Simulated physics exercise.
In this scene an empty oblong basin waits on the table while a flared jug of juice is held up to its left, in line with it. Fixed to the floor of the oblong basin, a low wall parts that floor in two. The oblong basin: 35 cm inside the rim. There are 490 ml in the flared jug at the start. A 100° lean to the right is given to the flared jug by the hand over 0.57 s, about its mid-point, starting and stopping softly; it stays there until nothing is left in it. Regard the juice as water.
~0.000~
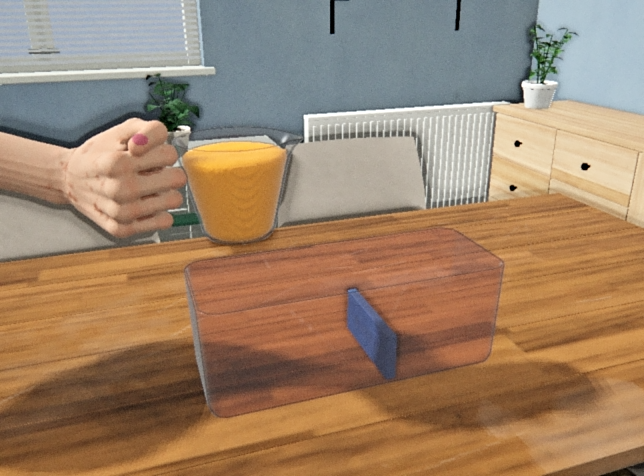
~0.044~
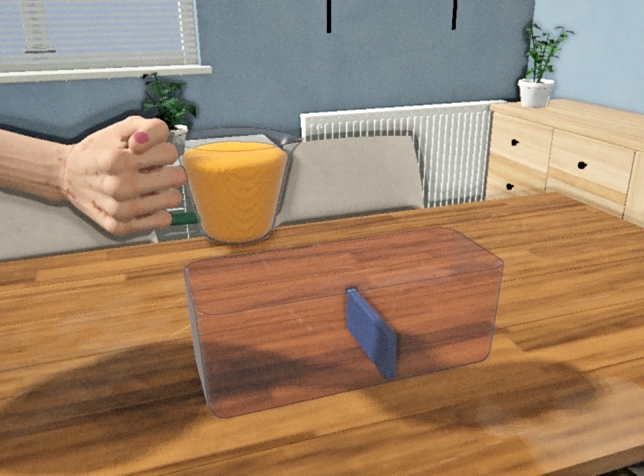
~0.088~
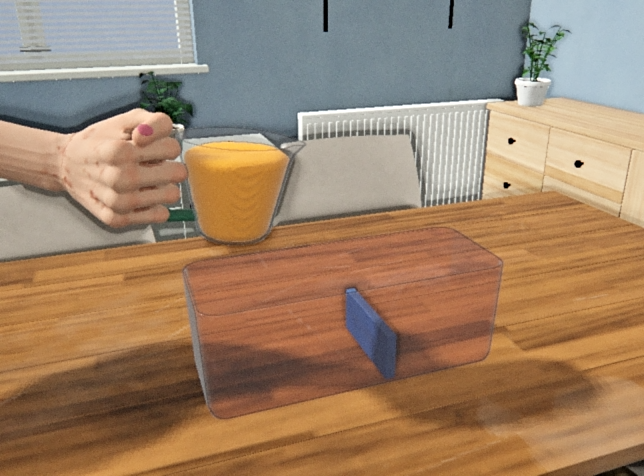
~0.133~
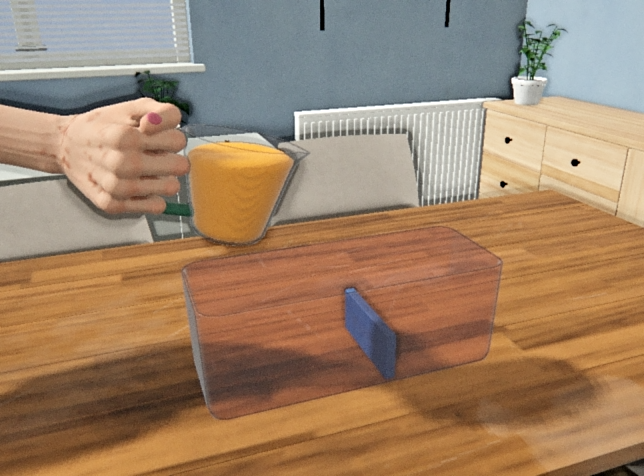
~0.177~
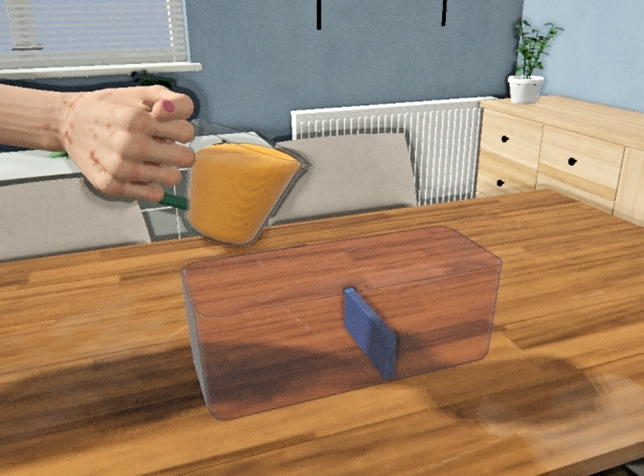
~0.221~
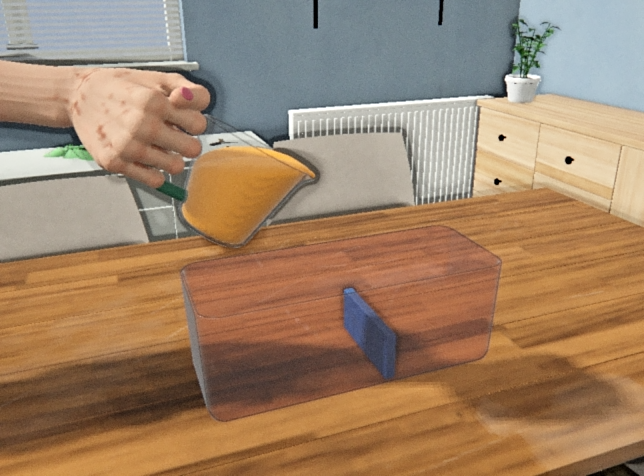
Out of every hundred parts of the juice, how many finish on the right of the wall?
About 6 in every hundred.
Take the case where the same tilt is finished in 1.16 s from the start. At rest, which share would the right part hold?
Result under that change: Approx. 10 %.
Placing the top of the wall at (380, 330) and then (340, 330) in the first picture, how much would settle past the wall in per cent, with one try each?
First try about 10 %, second try about 55 %.
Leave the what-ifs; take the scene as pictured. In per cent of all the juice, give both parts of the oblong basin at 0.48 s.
Left roughly 36, right roughly 2.
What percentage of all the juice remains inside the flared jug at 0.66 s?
Close to 5 percent of the total.
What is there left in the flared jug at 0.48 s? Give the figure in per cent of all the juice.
Remaining: Near 38 % of the total.
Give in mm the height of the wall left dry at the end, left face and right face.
Noted: Left near 38 mm, right near 56 mm.
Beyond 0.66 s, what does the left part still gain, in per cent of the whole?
Around 7 in a hundred.
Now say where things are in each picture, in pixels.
It leans 0°; its right rim is at (302, 135); the juice meets the walls at (181, 157) and (285, 148); the oblong basin's rim runs from (191, 290) to (478, 246); the wall's top is at (371, 312), in the first picture.
It leans 1°; its right rim is at (303, 137); the juice meets the walls at (181, 156) and (285, 149), in the second picture.
It leans 6°; its right rim is at (306, 142); the juice meets the walls at (184, 154) and (287, 151), in the third picture.
It leans 13°; its right rim is at (309, 151); the juice meets the walls at (187, 153) and (291, 153), in the fourth picture.
It leans 22°; its right rim is at (313, 163); the juice meets the walls at (191, 158) and (299, 157), in the fifth picture.
It leans 33°; its right rim is at (314, 177); the juice meets the walls at (194, 166) and (305, 167); 1 per cent is over the edge, in the sixth picture.
After 0.48 s the tilt is 93° and 39 per cent is still to pour, 37 is left of the wall and 2 right of it.
After 0.66 s the tilt is 100° and 5 per cent is still to pour, 86 is left of the wall and 3 right of it.
After 0.86 s the tilt is 100° and 0 per cent is still to pour, 92 is left of the wall and 6 right of it.
After 1.07 s the tilt is 100° and 0 per cent is still to pour, 93 is left of the wall and 6 right of it.
In the end 93 per cent lies left of the wall, 6 right of it and 2 outside.
